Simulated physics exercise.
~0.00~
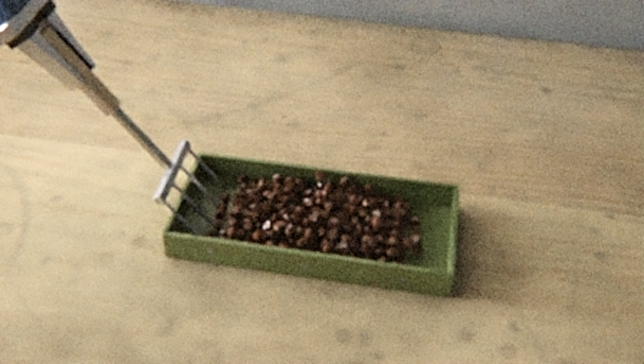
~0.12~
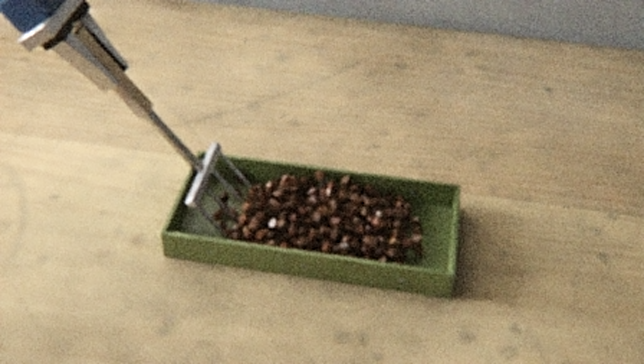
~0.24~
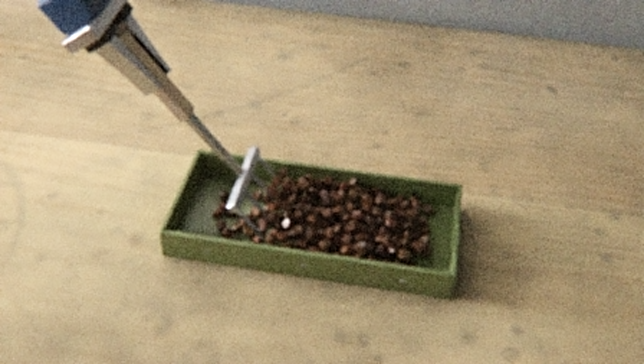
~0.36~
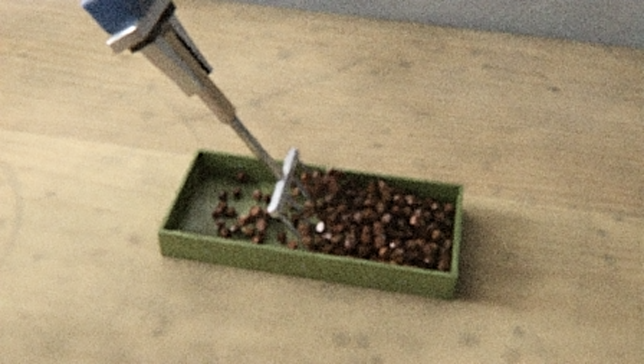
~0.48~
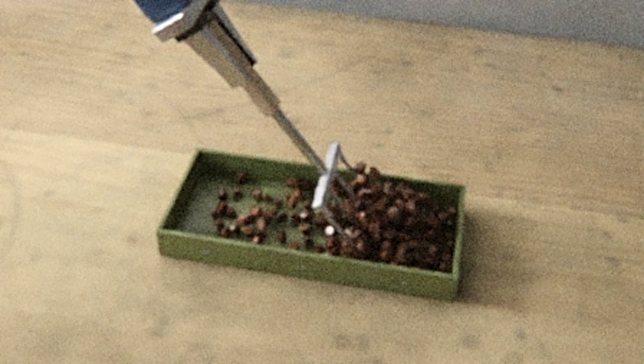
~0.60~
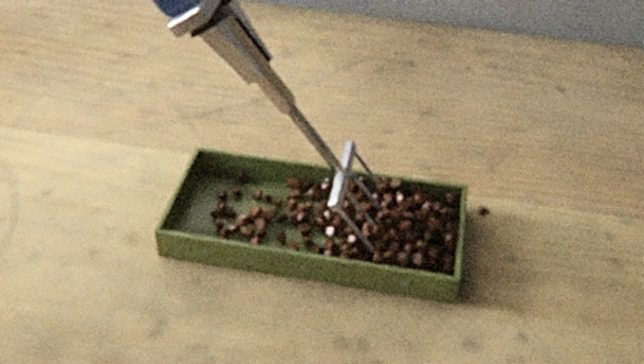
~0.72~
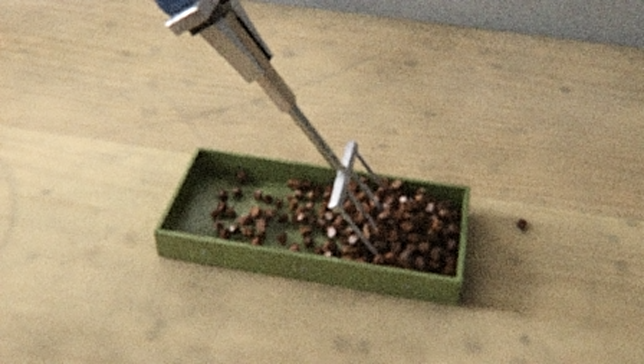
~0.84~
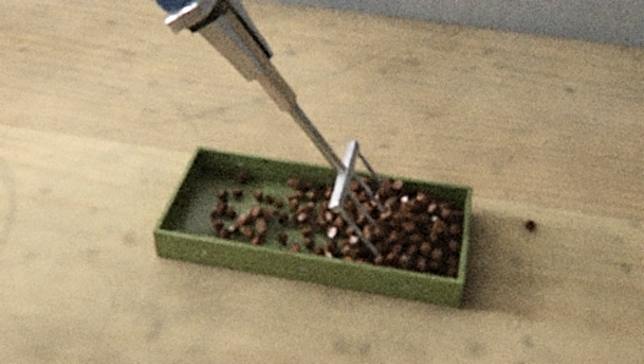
On a wooden table, a robot rakes brown pellets rightward in a green tray, spilling one.
